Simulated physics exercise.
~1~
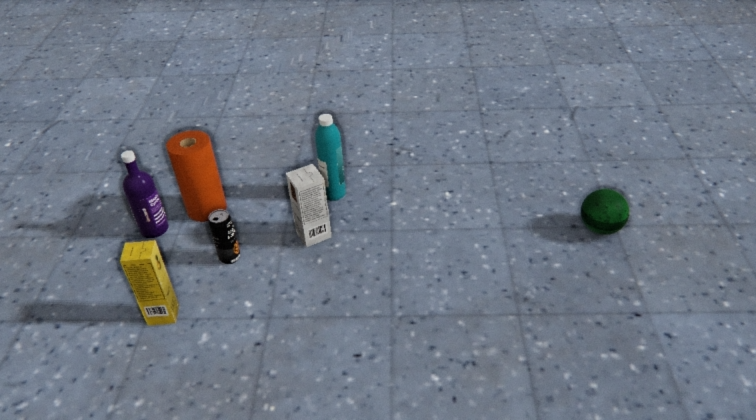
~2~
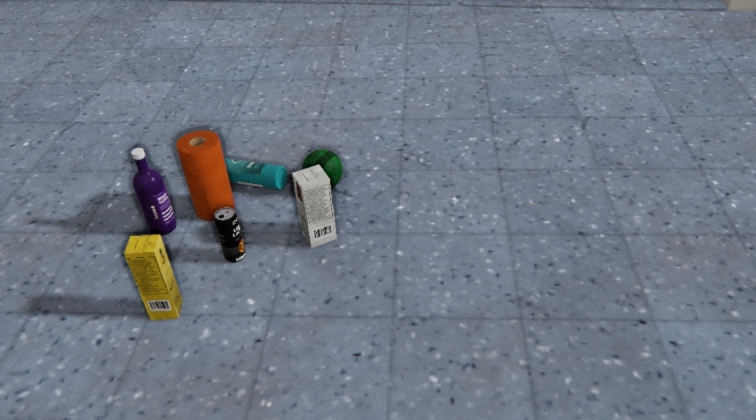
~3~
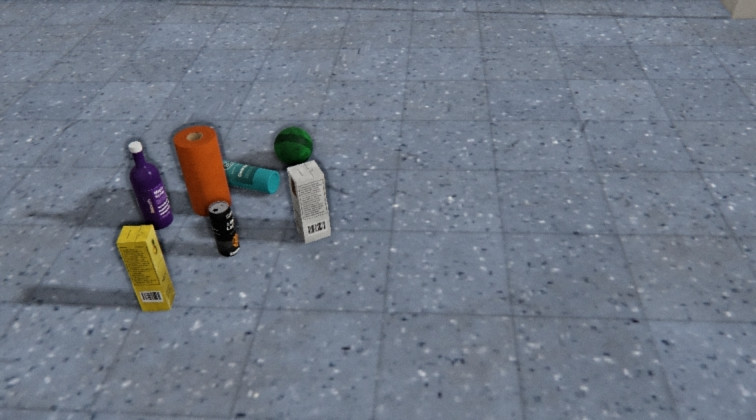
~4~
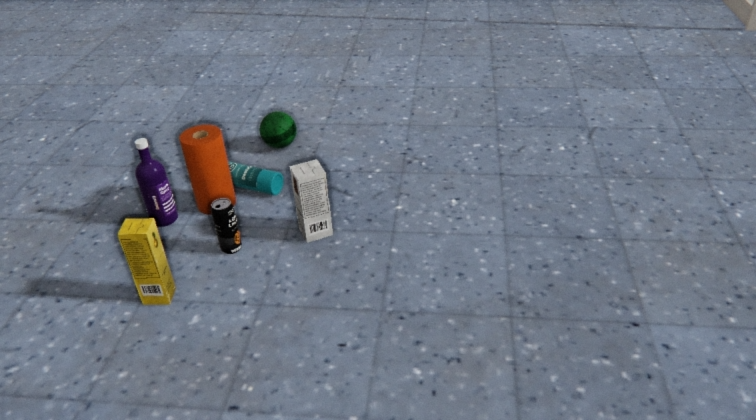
We see a green ball roll left across a tiled floor into a turquoise bottle, which topples onto its side. The ball rolls on away behind the fallen bottle, while the orange roll, purple bottle, black can, and yellow and white cartons stay standing.
